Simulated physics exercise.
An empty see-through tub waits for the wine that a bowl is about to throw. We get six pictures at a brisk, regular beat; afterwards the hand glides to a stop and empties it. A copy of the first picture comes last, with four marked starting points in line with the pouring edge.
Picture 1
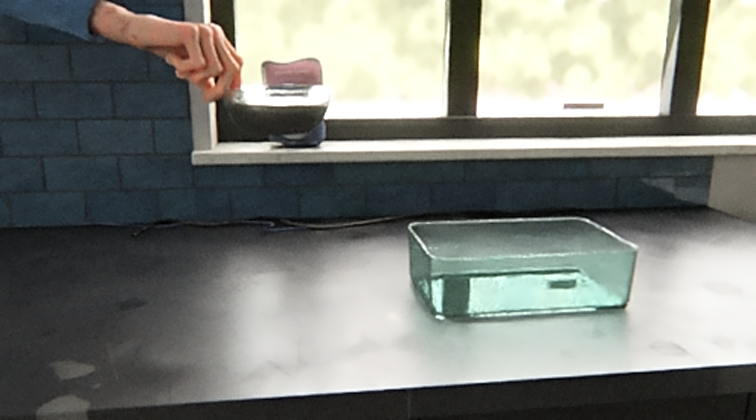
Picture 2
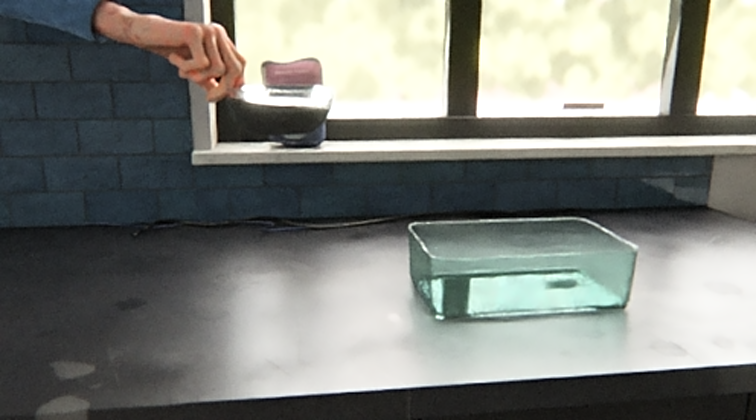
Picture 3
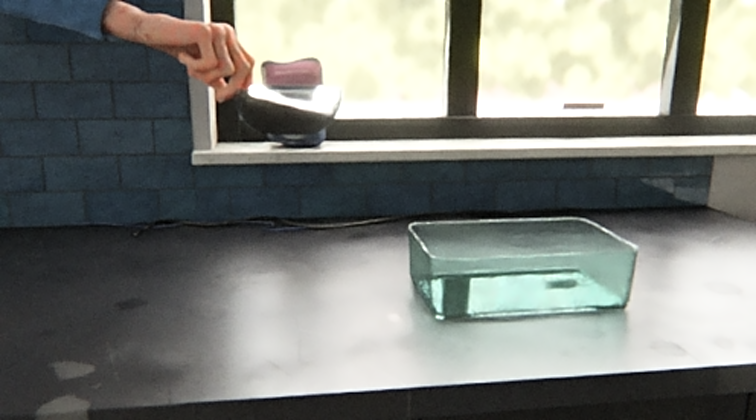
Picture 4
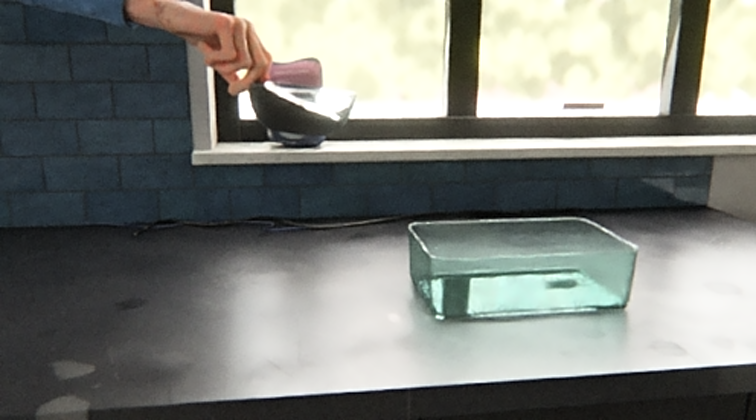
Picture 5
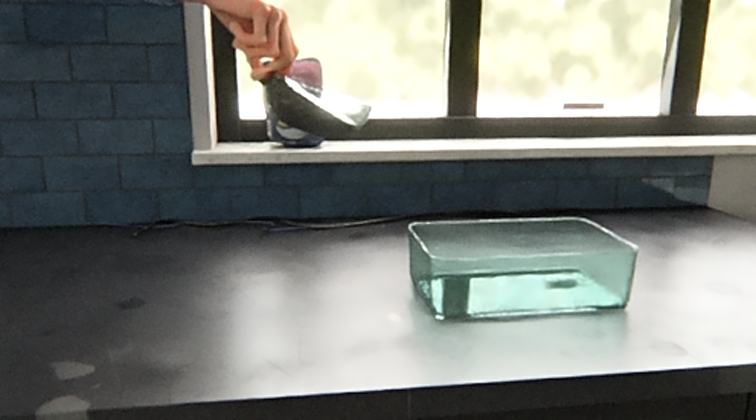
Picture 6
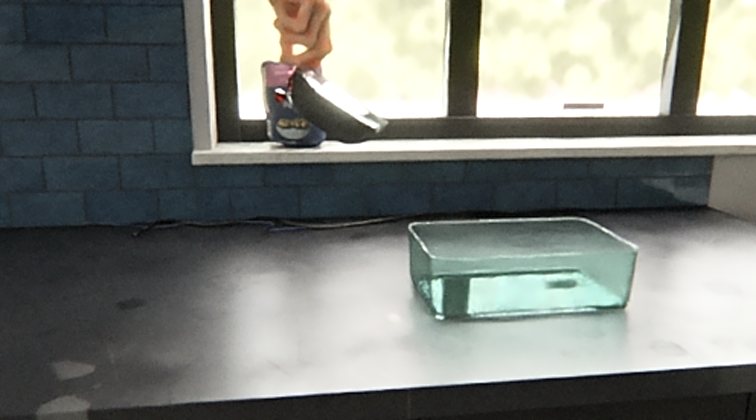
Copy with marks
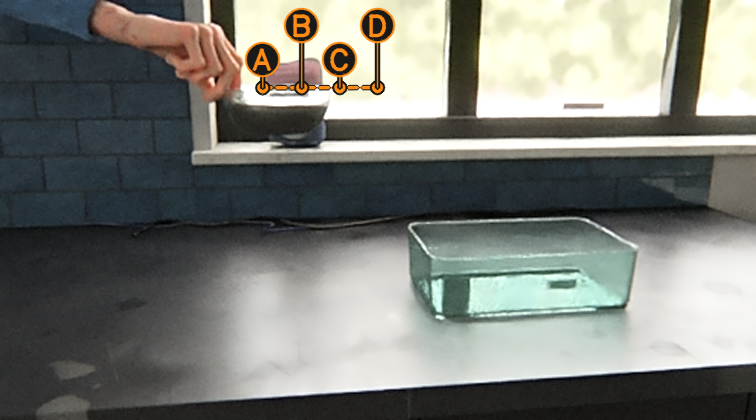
A dark bowl held in a hand moved slightly right in front of a window, then tilted steeply down to the right, while a see-through green tub sat still on the black counter.
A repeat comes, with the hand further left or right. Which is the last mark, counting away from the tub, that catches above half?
Use spot A.
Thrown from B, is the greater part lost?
No, not at all.
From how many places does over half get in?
All of the four.
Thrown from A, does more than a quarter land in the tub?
Yes.
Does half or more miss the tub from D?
No, that is safe.
In orange, A at (262, 87); B at (301, 87); C at (339, 87); D at (377, 87).
With A, about 68 % lands in the tub, 19 % falls short and 13 % goes beside or beyond.
With B, about 83 % lands in the tub, 5 % falls short and 13 % goes beside or beyond.
With C, about 77 % lands in the tub, 5 % falls short and 17 % goes beside or beyond.
With D, about 68 % lands in the tub, 5 % falls short and 27 % goes beside or beyond.
